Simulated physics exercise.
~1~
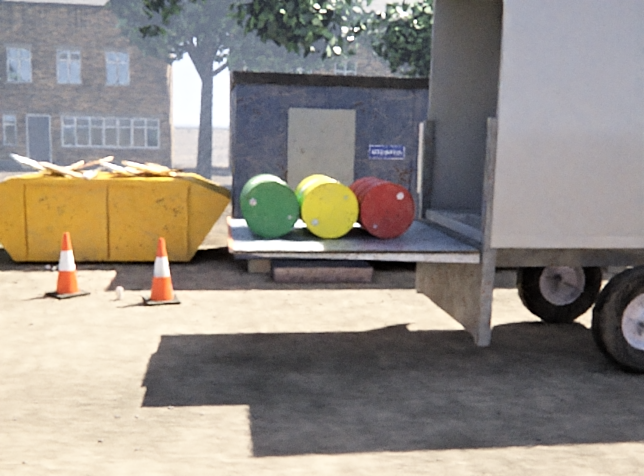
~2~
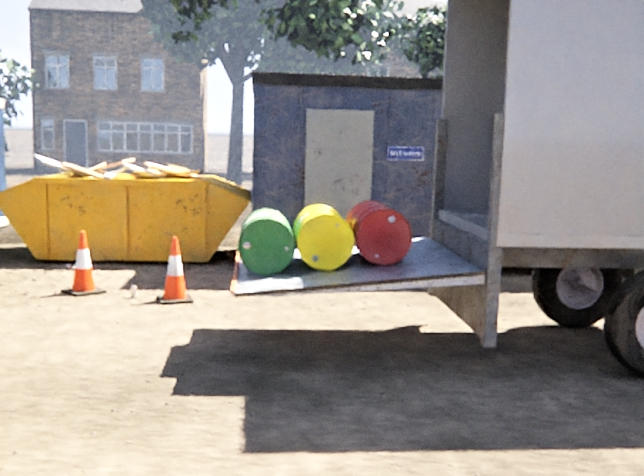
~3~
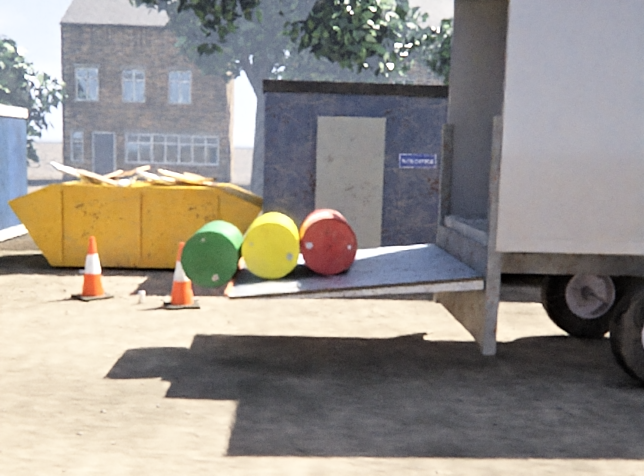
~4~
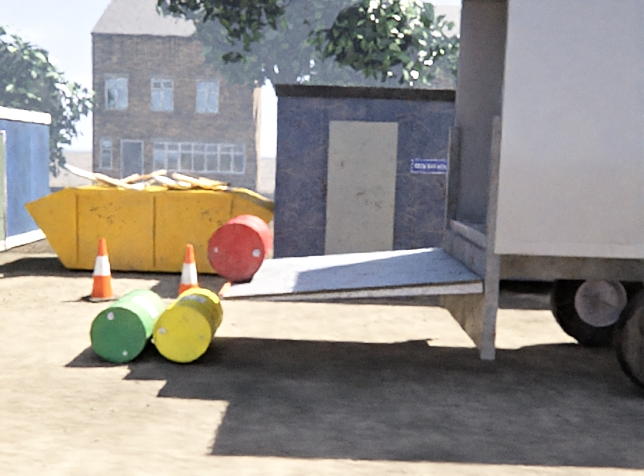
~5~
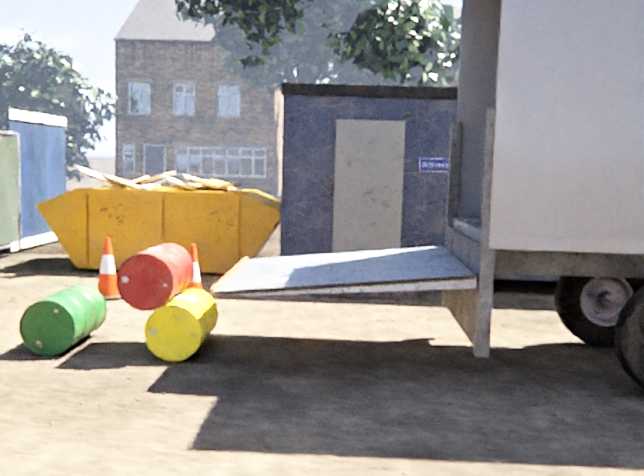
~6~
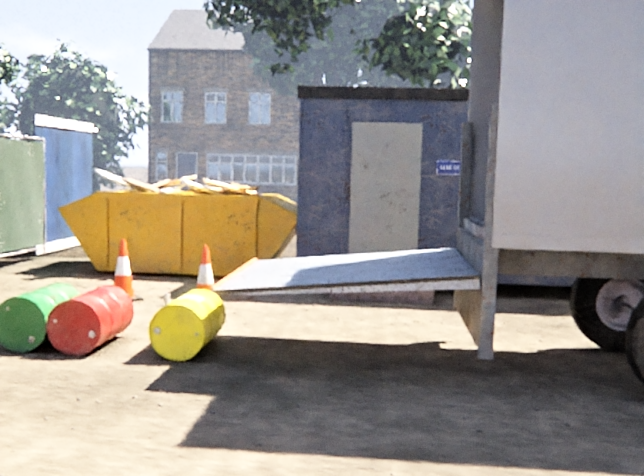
We see green, yellow and red drums on a truck's tail-lift as it sinks and tilts, sending them rolling left over its edge, green first and red last. All three end up on the ground, with red between green on the left and yellow on the right.
